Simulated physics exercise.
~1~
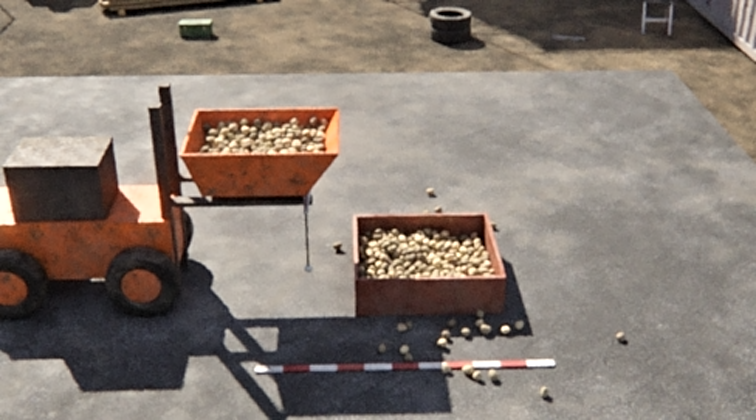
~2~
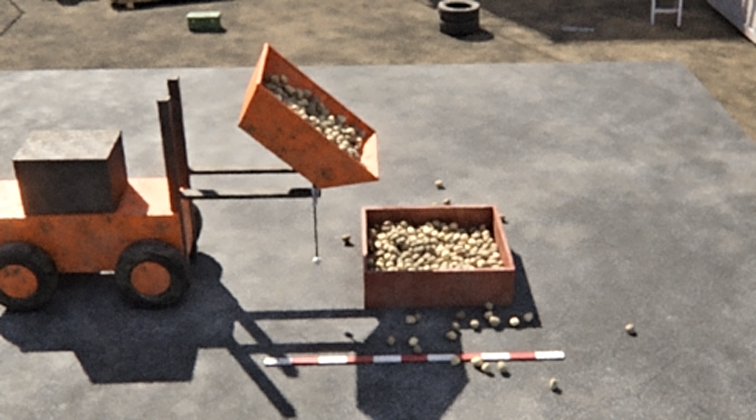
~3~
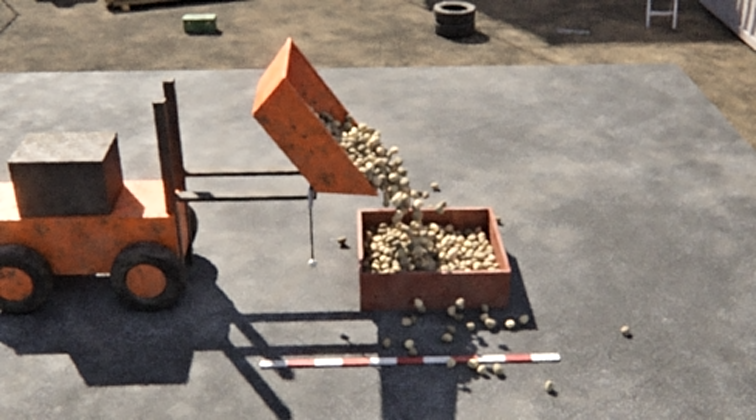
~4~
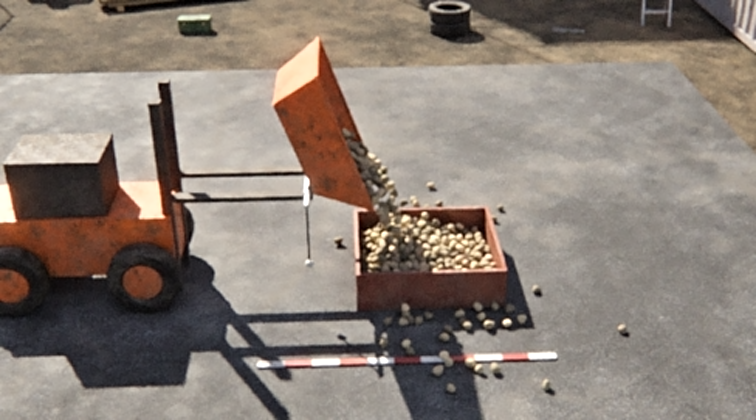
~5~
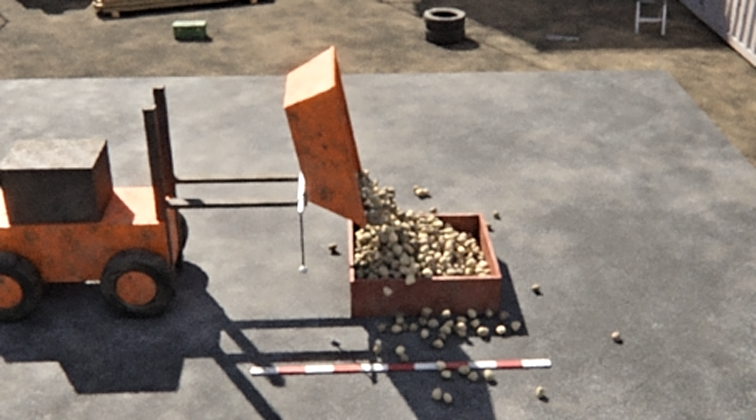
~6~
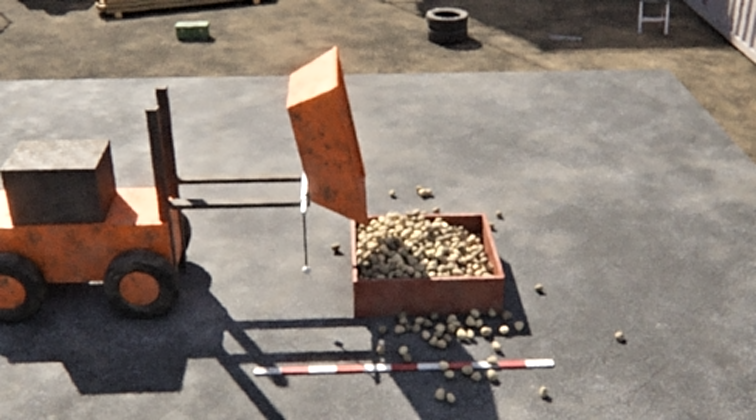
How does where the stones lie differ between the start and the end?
At the start the stones are split between the raised skip on the left and the bin, with a few on the ground. At the end they lie lower and further right overall, heaped in the bin with more scattered on the ground around it.
